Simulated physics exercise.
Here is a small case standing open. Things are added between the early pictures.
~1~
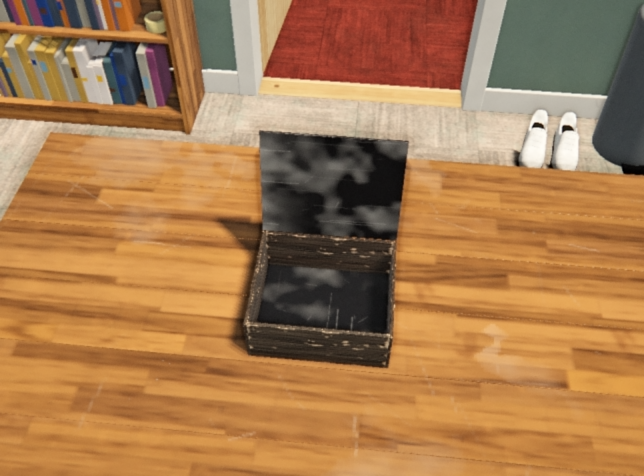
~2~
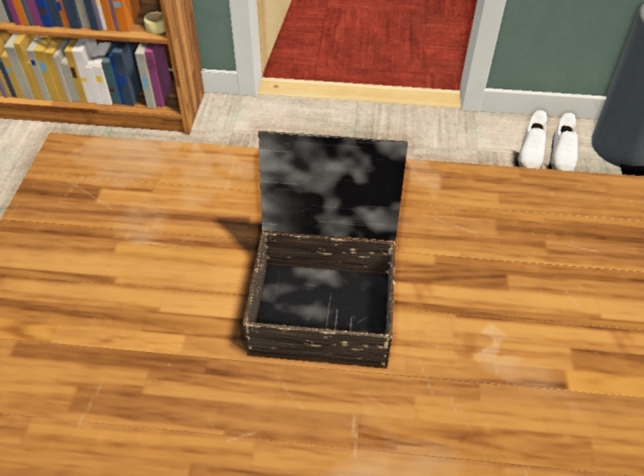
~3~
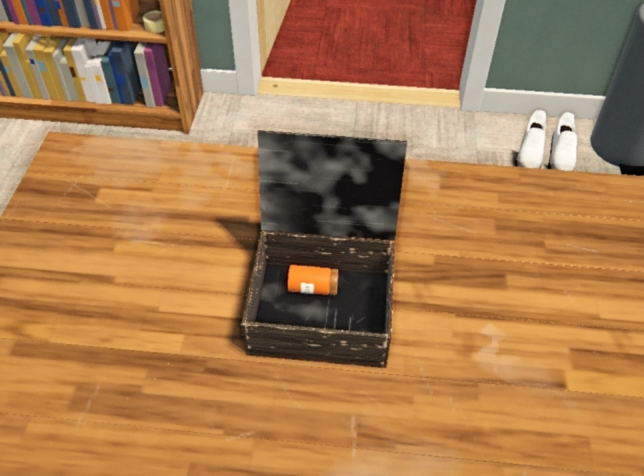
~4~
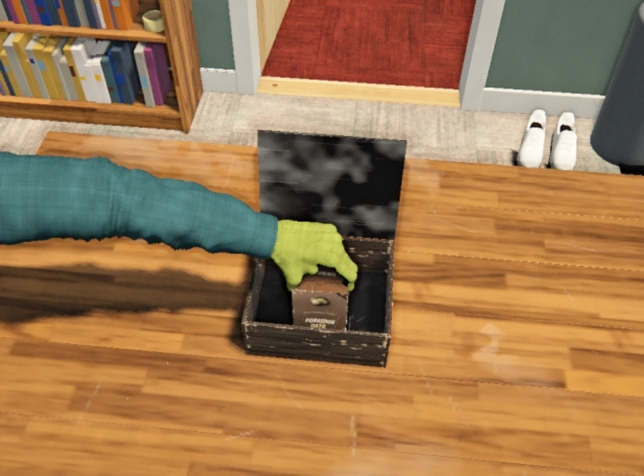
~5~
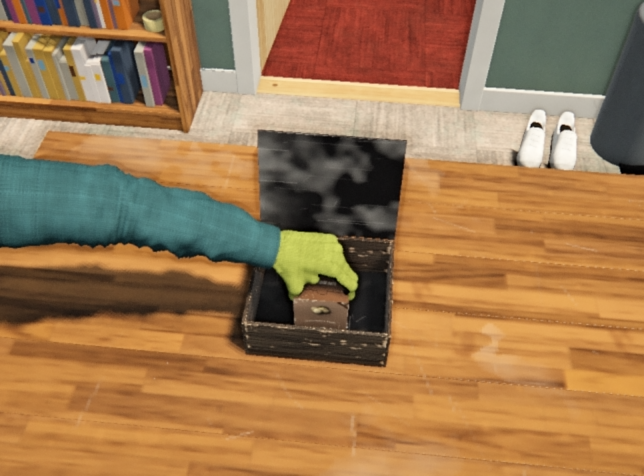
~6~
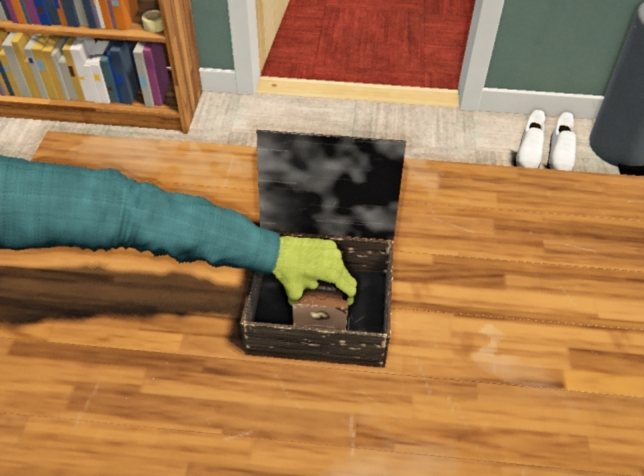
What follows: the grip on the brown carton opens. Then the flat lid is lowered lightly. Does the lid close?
The lid stays ajar.
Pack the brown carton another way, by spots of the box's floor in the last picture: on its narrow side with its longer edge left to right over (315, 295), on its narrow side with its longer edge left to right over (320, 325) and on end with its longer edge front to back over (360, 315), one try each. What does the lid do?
In the first case it closes; in the second case it sits on the rim; in the third case it stays ajar.
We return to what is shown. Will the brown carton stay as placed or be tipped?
The brown carton keeps its pose.
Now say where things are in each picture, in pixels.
In the first picture, the last thing is not in view yet.
In the second picture, the last thing is not in view yet.
In the third picture, the last thing is not in view yet; orange shaker (313, 280).
The fourth picture shows on its way; brown carton (321, 305).
The fifth picture shows on its way; brown carton (322, 313).
The sixth picture shows in place under the hand; brown carton (321, 318).
Then, 1.20 s later than the last frame, lid starting down.
Then, 1.70 s later than the last frame, lid 48° above the rim.
Then, 2.00 s later than the last frame, lid 21° above the rim.
Then, 4.20 s later than the last frame, brown carton resting near (321, 318).
When it is over, lid 21° above the rim; both as before. End places, in pixels of the last picture, brown carton near (321, 318).
